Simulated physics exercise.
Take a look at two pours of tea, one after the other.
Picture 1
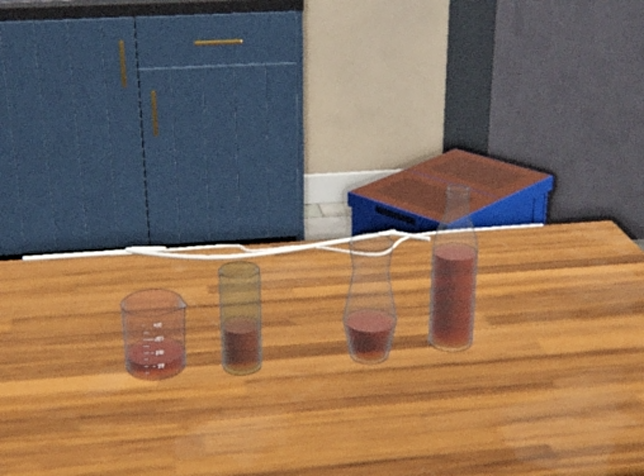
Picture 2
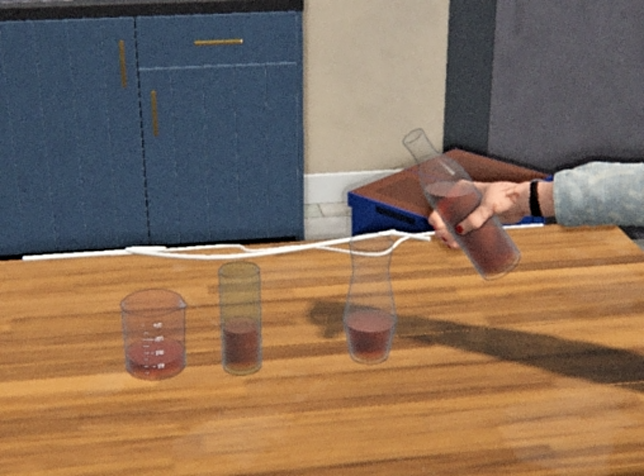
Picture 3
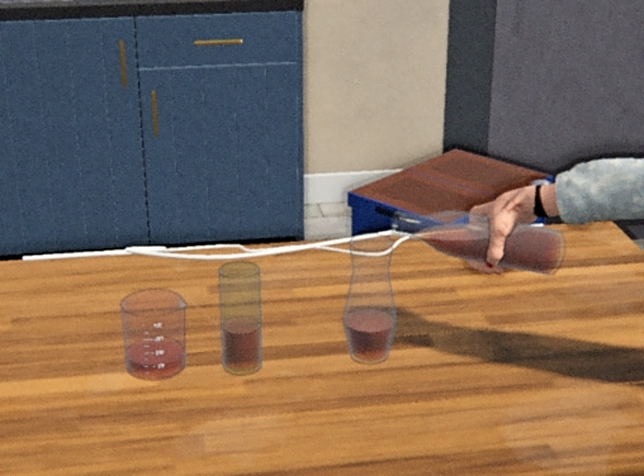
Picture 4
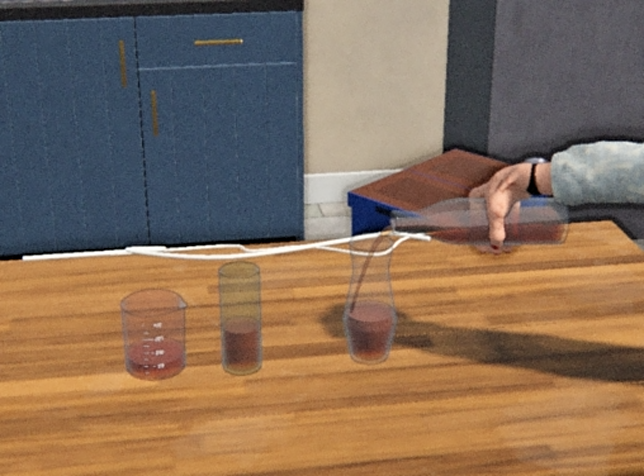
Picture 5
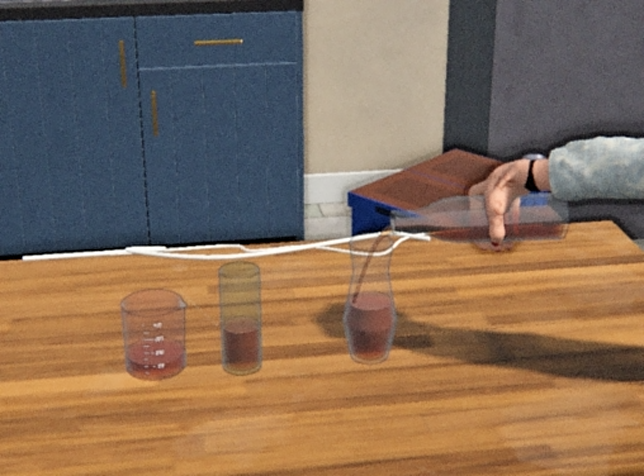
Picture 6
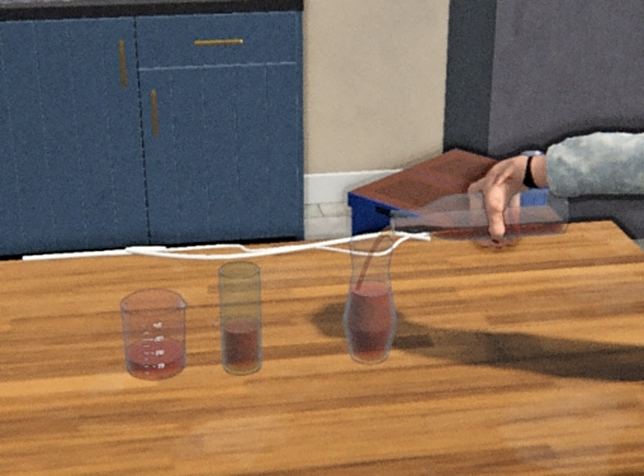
On a wooden counter in front of blue cabinets, four clear vessels of reddish tea stand in a row. A hand reaches in from the right, lifts the rightmost bottle and tilts it leftward over the vase. Tea streams from its neck, and the level in the vase climbs noticeably.
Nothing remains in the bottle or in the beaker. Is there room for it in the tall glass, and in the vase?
In the end the tall glass never sheds a drop. The vase sheds some past the edge.
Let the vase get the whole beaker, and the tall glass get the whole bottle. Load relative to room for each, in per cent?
Some 60 per cent for the first and some 180 per cent for the second.
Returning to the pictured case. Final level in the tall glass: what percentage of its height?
It ends up near 75 percent full.
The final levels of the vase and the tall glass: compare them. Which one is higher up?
Result: Higher level in the right one.
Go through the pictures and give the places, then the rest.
In the first picture, nothing is moving yet; bottle (455, 265) about two thirds full; beaker (154, 333) about a quarter full; vase (370, 298) about a third full; tall glass (240, 316) about a third full.
In the second picture, the bottle is picked up; bottle (457, 200) tipped 35° with all of its load; vase about a third full, surface at (370, 320).
In the third picture, the bottle leans over the vase; bottle (474, 238) tipped 75° with all of its load; vase (370, 298) about a third full.
In the fourth picture, the tea is flowing; bottle (475, 221) tipped 85° with nearly all of its load; vase about a third full, surface at (370, 311).
In the fifth picture, the tea is flowing; bottle (475, 219) tipped 90° with about three quarters of its load; tall glass (240, 316) about a third full.
In the sixth picture, the tea is flowing; bottle (476, 217) tipped 90° with about two thirds of its load; beaker about a quarter full, surface at (155, 351); vase about two thirds full, surface at (370, 289); tall glass about a third full, surface at (241, 325).
Next, the vase is nearly full.
After that, the vase is full to the brim with a puddle round it.
Finally, the tall glass is about three quarters full; the vase is full to the brim with a puddle round it.
